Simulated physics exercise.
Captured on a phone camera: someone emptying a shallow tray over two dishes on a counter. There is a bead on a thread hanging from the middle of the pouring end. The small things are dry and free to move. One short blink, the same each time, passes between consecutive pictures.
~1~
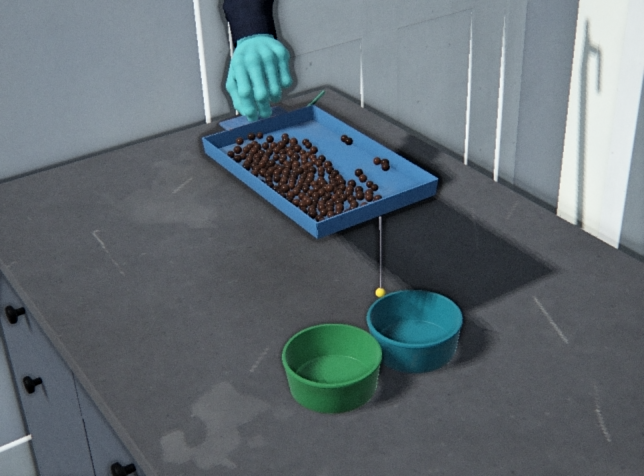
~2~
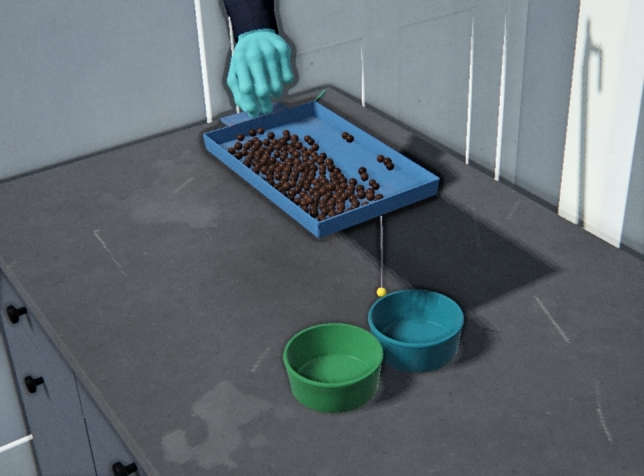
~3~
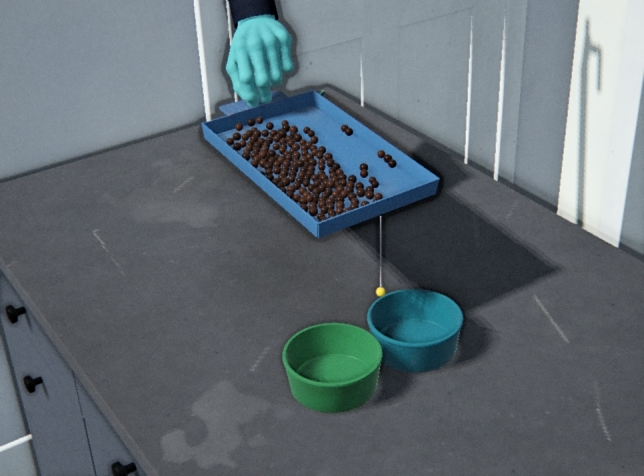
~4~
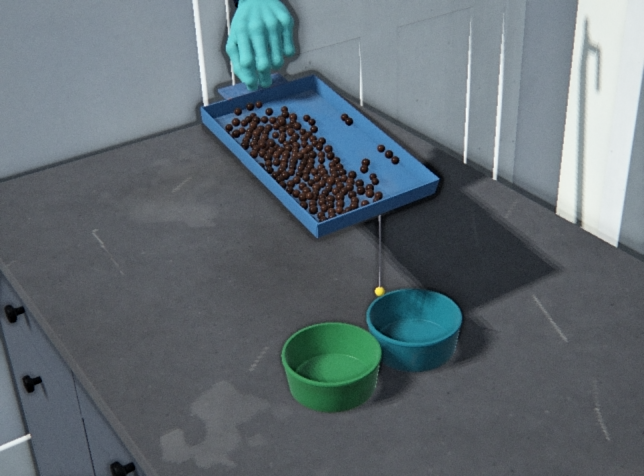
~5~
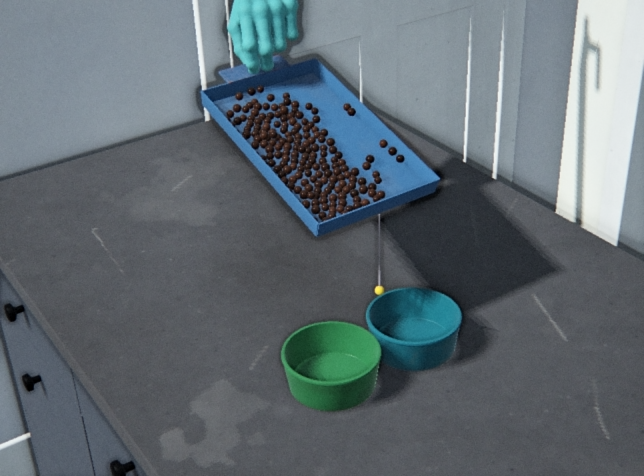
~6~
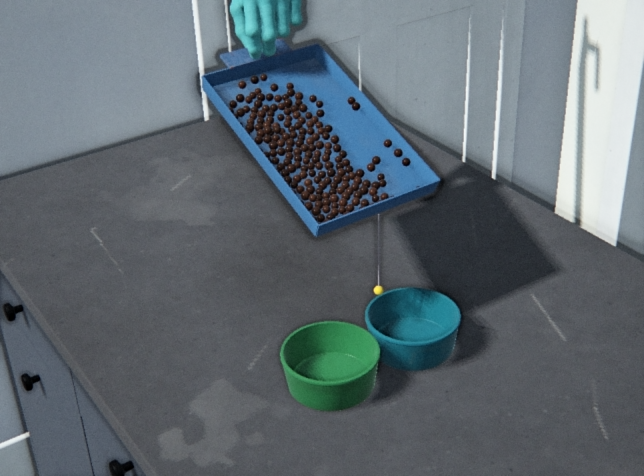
A gloved hand raises the back of a blue tray, and brown balls shift inside.
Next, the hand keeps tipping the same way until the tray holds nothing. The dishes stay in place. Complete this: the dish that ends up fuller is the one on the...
Right.
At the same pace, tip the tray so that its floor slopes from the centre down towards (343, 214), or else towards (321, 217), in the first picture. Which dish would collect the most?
Try 1: The left-side dish; try 2: The left-side dish.
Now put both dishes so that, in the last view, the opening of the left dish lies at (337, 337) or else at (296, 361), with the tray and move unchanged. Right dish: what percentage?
Close to 30 in a hundred first, close to 40 in a hundred second.
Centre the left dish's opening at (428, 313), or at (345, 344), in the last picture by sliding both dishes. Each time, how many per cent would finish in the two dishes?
You'd get about 50 per cent first and about 80 per cent second.
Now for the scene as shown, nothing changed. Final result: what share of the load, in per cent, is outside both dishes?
Roughly 30 percent.
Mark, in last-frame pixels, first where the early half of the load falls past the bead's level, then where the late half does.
Starting near (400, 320), moving on to near (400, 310).
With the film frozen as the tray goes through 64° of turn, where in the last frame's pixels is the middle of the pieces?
I'd mark it close to (364, 183).
Soon, tray tipped steeply; nearly all on the tray; a stray few in the air.
A while on, tray tipped past a quarter turn; about a quarter on the tray; a small part in the left dish; about a quarter in the right dish; a small part outside both; about a quarter in the air.
Towards the end, tray tipped past a quarter turn; about a quarter in the left dish; about half in the right dish; about a third outside both; a stray few in the air.
Finally, tray tipped past a quarter turn; about a quarter in the left dish; about half in the right dish; about a third outside both.
